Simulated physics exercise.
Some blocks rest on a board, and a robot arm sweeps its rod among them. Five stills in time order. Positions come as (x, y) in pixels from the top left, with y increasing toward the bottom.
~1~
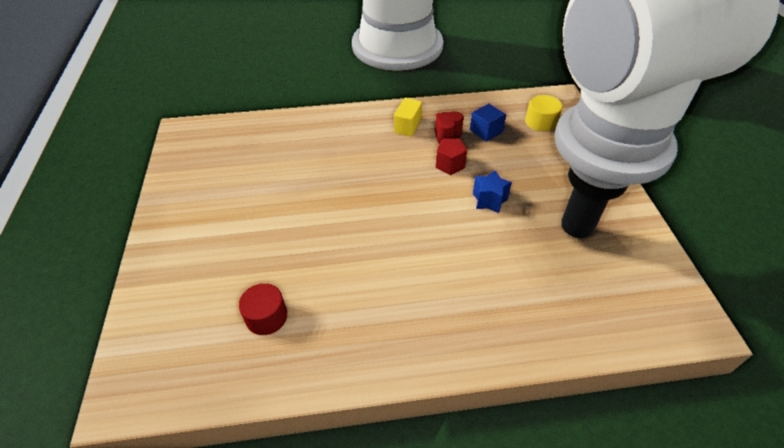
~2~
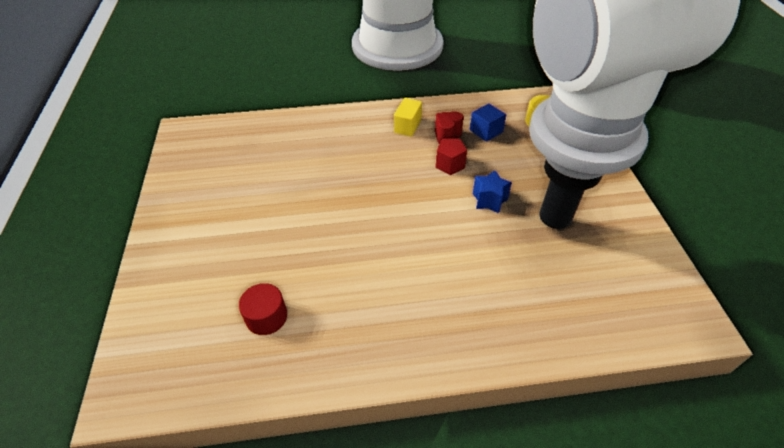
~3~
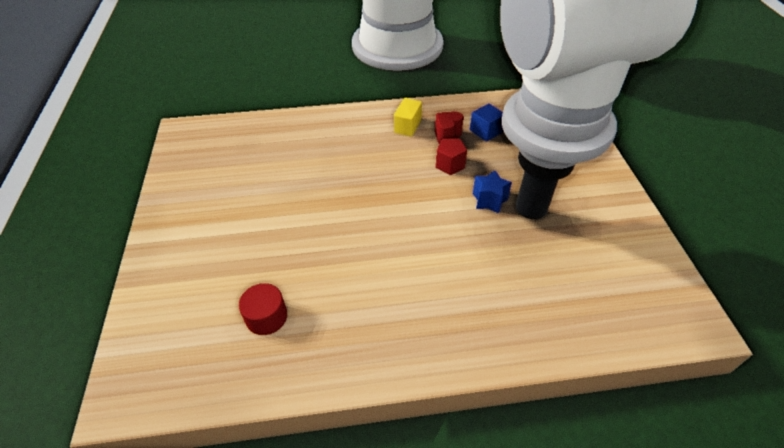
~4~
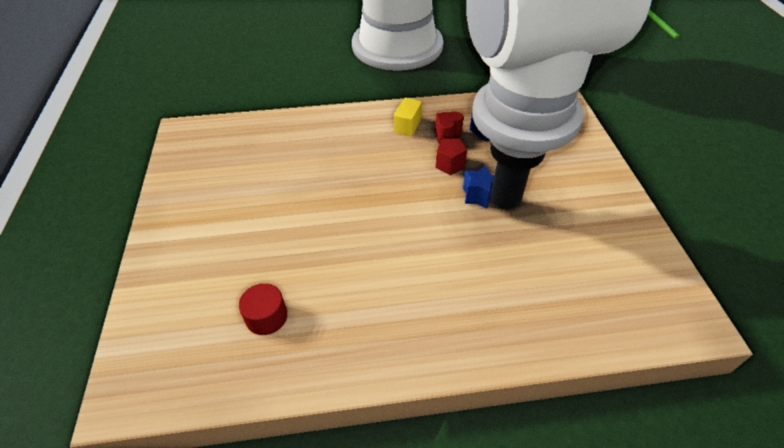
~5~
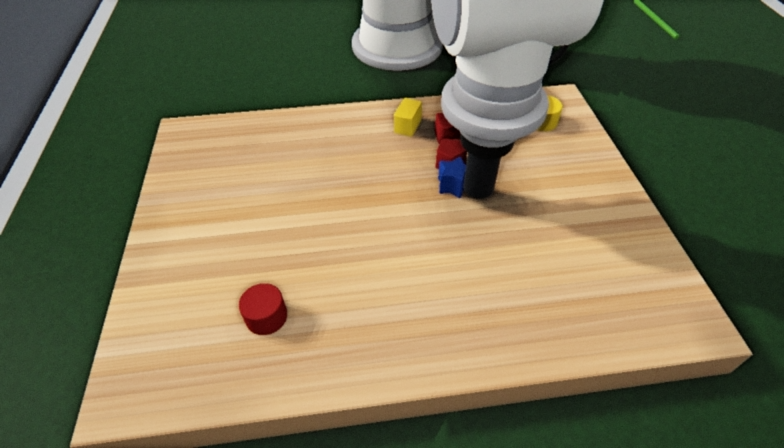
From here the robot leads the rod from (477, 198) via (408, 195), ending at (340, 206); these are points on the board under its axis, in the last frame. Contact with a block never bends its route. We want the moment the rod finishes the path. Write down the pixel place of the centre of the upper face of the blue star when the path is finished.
My estimate: (423, 156).
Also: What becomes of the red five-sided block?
At the end of the path, it will have moved.
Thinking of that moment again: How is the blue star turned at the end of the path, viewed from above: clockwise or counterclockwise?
I'd predict that, seen from above, the blue star rotates clockwise.
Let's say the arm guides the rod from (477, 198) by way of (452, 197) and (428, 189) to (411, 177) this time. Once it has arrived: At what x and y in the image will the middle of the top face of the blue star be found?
The blue star ends near (413, 140).
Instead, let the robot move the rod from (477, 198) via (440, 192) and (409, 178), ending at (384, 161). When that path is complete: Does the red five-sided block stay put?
Short answer: No.
The first path, step by step. One third of the way, rod (430, 186); red five-sided block (446, 142), turned 35° clockwise; blue star (426, 157), turned 45° clockwise.
Two thirds of the way, rod (384, 189); red five-sided block (446, 142), turned 35° clockwise; blue star (423, 156), turned 60° clockwise.
At the end, rod (339, 198); red five-sided block (446, 142), turned 35° clockwise; blue star (423, 156), turned 60° clockwise.
